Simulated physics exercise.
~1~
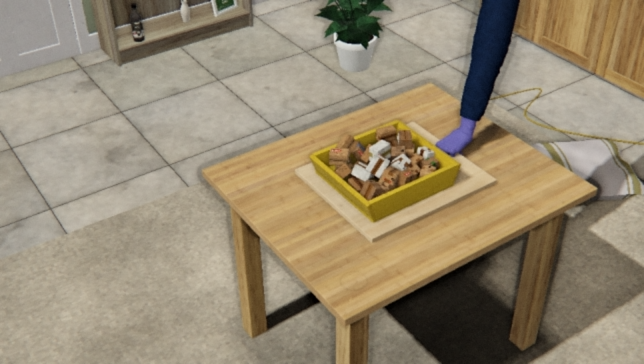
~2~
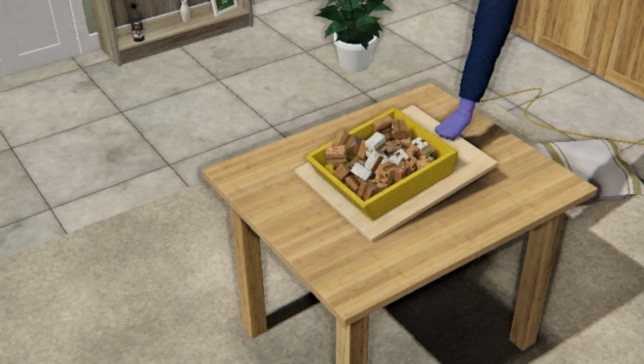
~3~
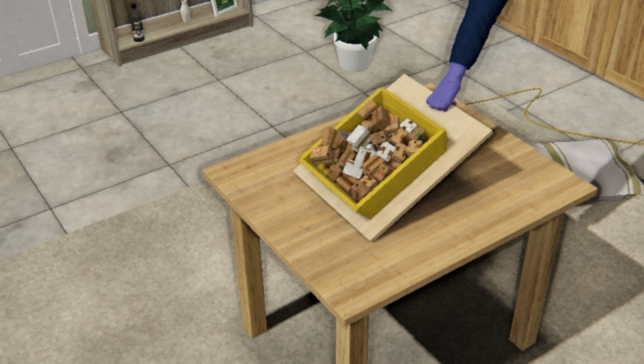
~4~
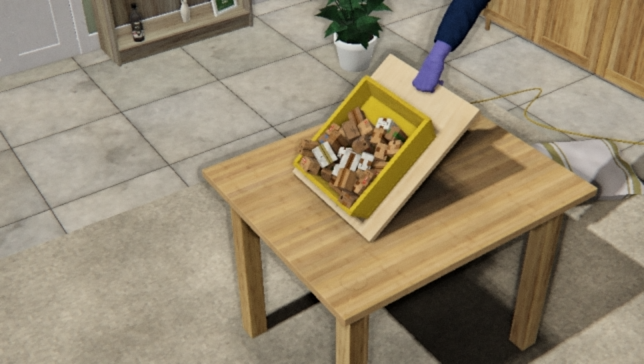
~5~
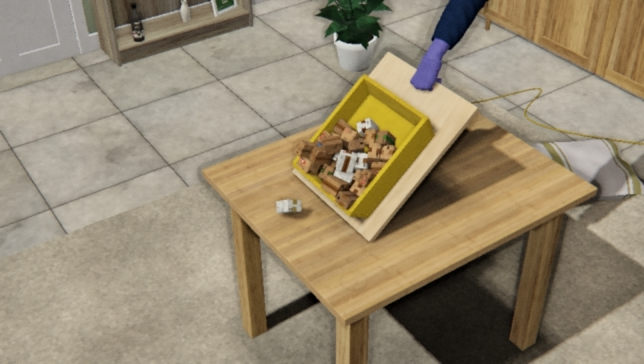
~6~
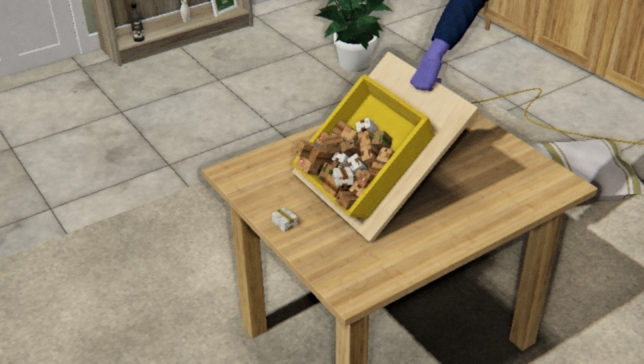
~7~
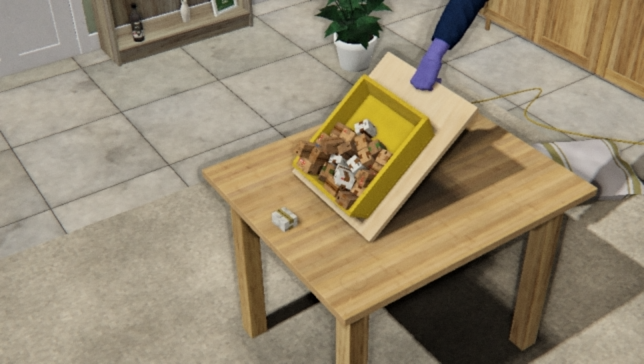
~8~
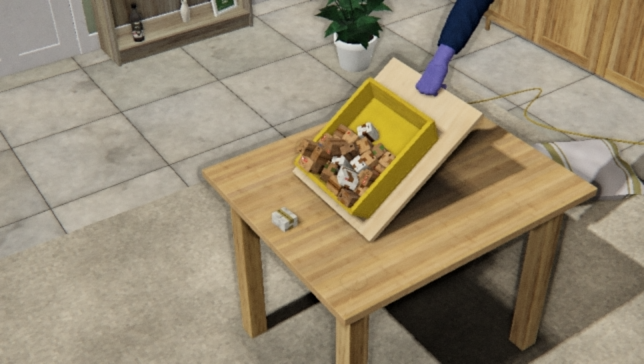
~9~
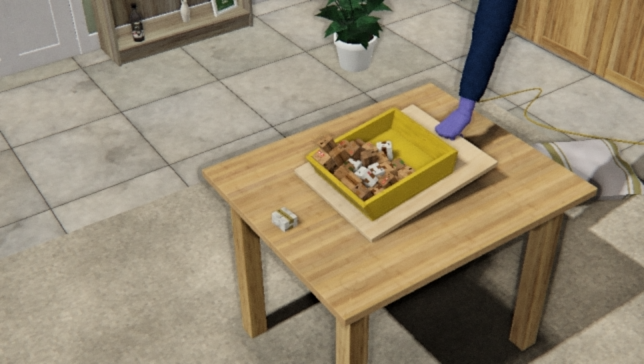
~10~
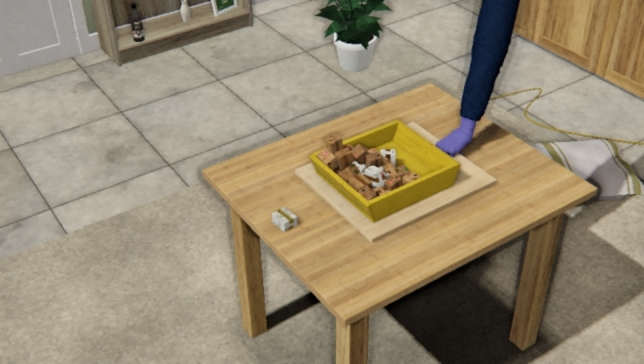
A gloved hand at the right edge of a pale board on a wooden table raises that side, tipping the yellow crate fixed on top. The small brown and white pieces heaped inside slide toward the lower left end as the slope steepens. One whitish piece spills over the crate's edge, drops onto the table top and comes to rest. The hand holds the board steeply tilted for a moment, and the rest stay bunched inside. It then lowers the board flat again, leaving the lone piece on the table to the left of the still well-filled crate.
